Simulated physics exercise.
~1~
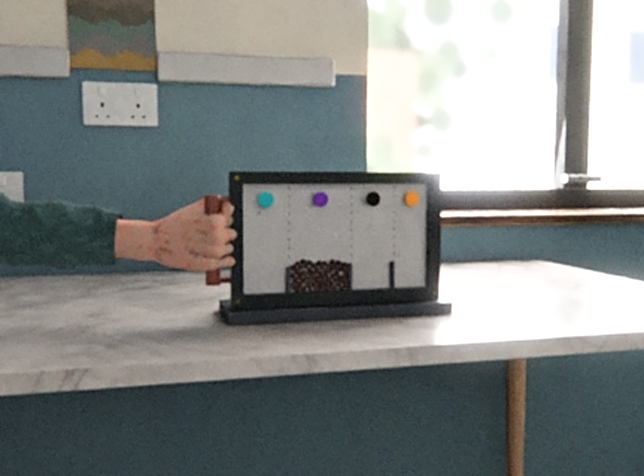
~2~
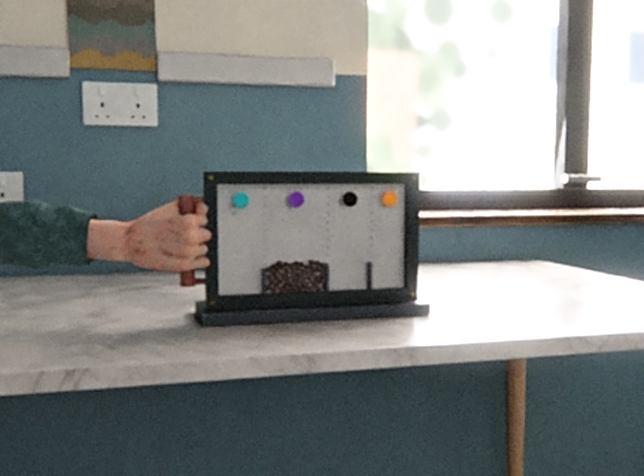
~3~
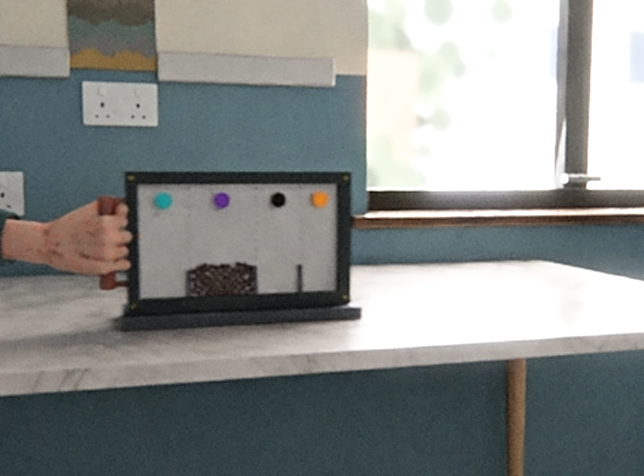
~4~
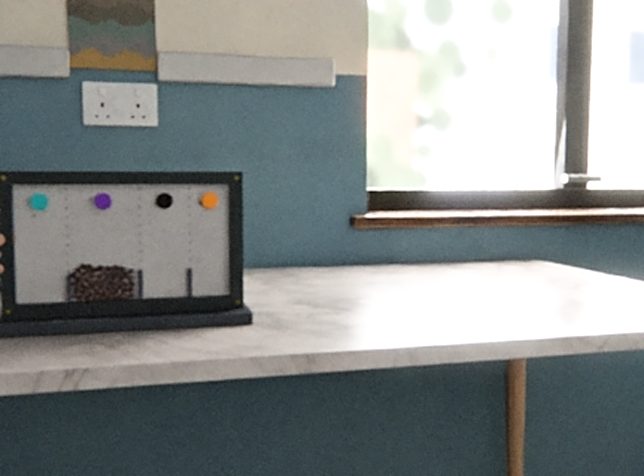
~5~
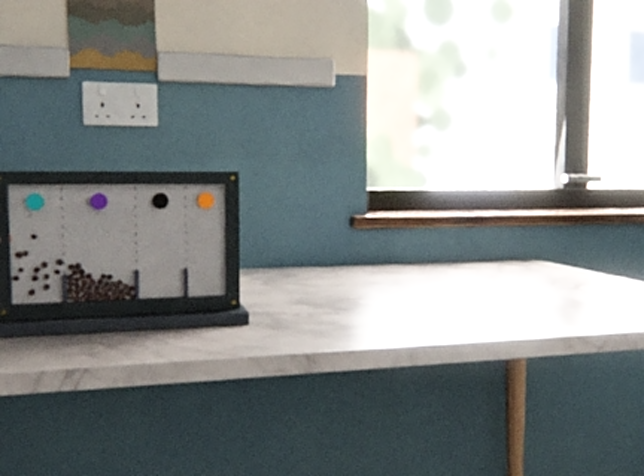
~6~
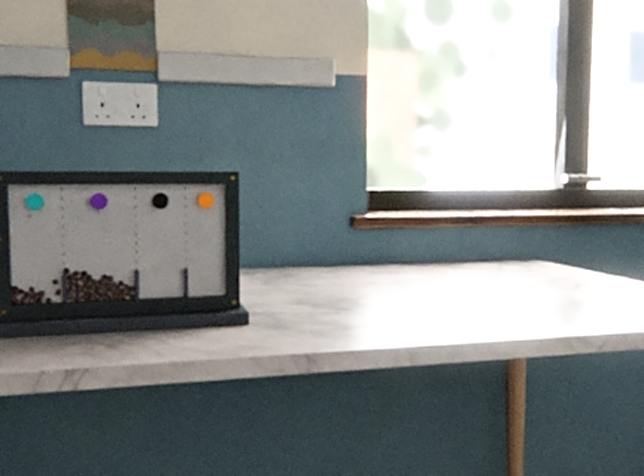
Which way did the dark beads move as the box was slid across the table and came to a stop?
They moved to the left, carried along with the box, and some of them spilled over into the turquoise strip on that side.
